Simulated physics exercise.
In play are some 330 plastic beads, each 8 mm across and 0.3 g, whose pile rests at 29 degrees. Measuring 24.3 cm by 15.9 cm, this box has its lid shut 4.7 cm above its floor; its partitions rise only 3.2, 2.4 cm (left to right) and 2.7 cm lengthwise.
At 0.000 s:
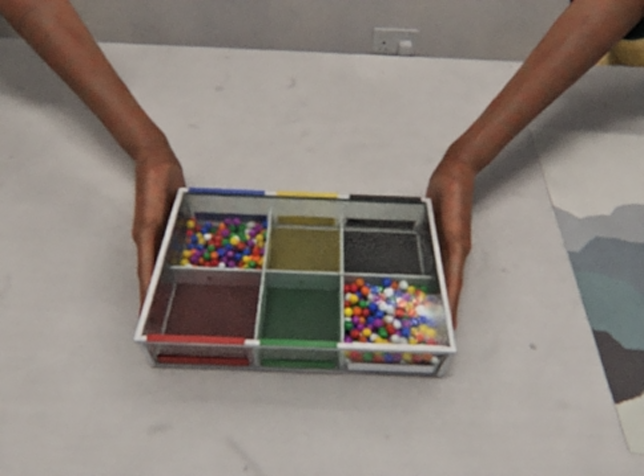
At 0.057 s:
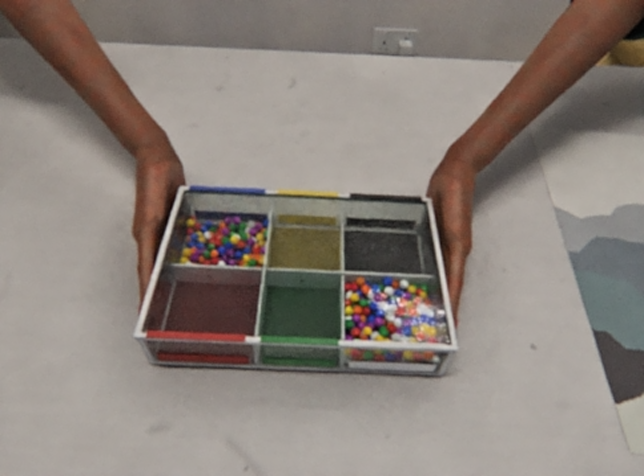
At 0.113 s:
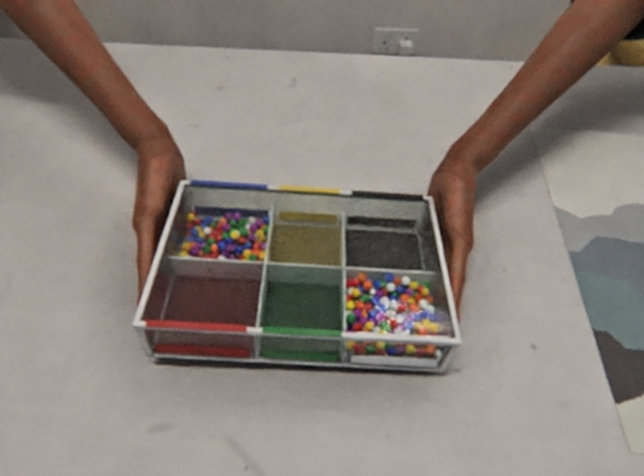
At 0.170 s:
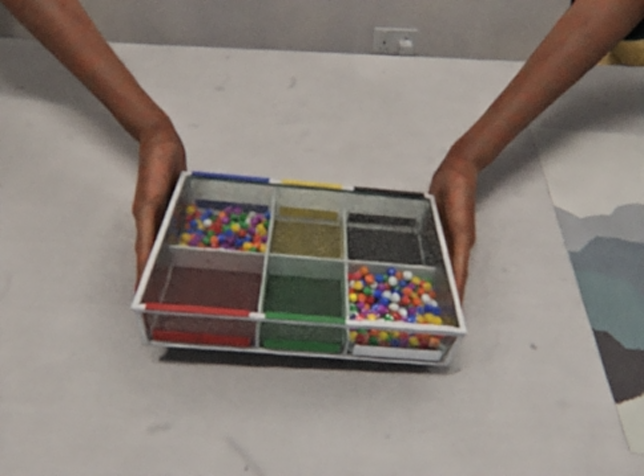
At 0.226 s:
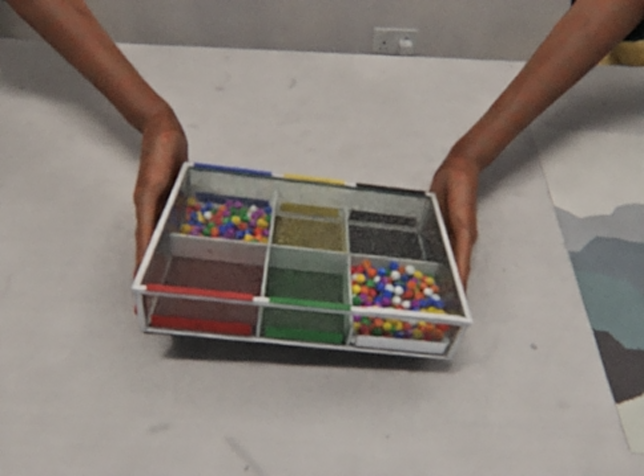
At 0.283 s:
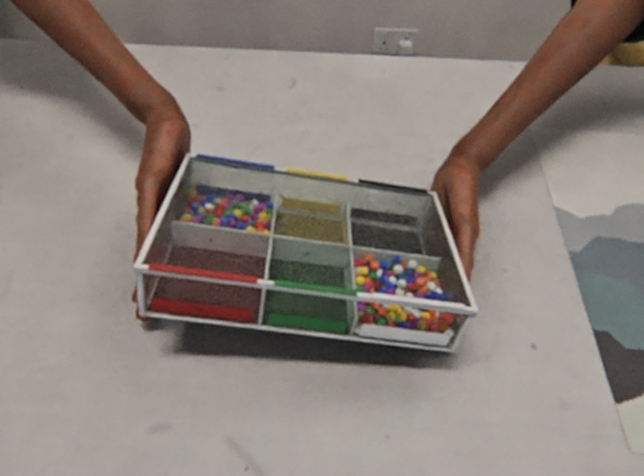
Clear divided box of colourful beads tilting backward as two hands raise its front edge, beads staying in two compartments.
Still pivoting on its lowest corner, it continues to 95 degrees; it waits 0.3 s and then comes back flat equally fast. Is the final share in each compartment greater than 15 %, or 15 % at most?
One by one: Red: Does not qualify; blue: Qualifies; green: Does not qualify; yellow: Does not qualify; white: Qualifies; black: Qualifies.
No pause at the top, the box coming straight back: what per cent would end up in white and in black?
Final amounts would be white 20% and black 45%.
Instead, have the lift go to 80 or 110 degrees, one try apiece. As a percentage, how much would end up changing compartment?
Some 35 and some 45 per cent, respectively.
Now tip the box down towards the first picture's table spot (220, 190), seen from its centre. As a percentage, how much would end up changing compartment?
That would be close to 60 per cent.
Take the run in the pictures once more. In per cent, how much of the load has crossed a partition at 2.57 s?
Some 45 per cent.
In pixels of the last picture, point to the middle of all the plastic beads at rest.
My guess is close to (382, 249).
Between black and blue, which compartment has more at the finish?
The black compartment ends up with more.
After 1.66 s, tilt 95 degrees; blue 35 %, white 25 %, black 40 %.
After 2.57 s, tilt 48 degrees; blue 30 %, white 20 %, black 45 %.
After 3.48 s, tilt 0 degrees; blue 30 %, white 20 %, black 45 %.
By 4.0 s all is still; red 0 %, blue 30 %, green 0 %, yellow 0 %, white 20 %, black 45 %.
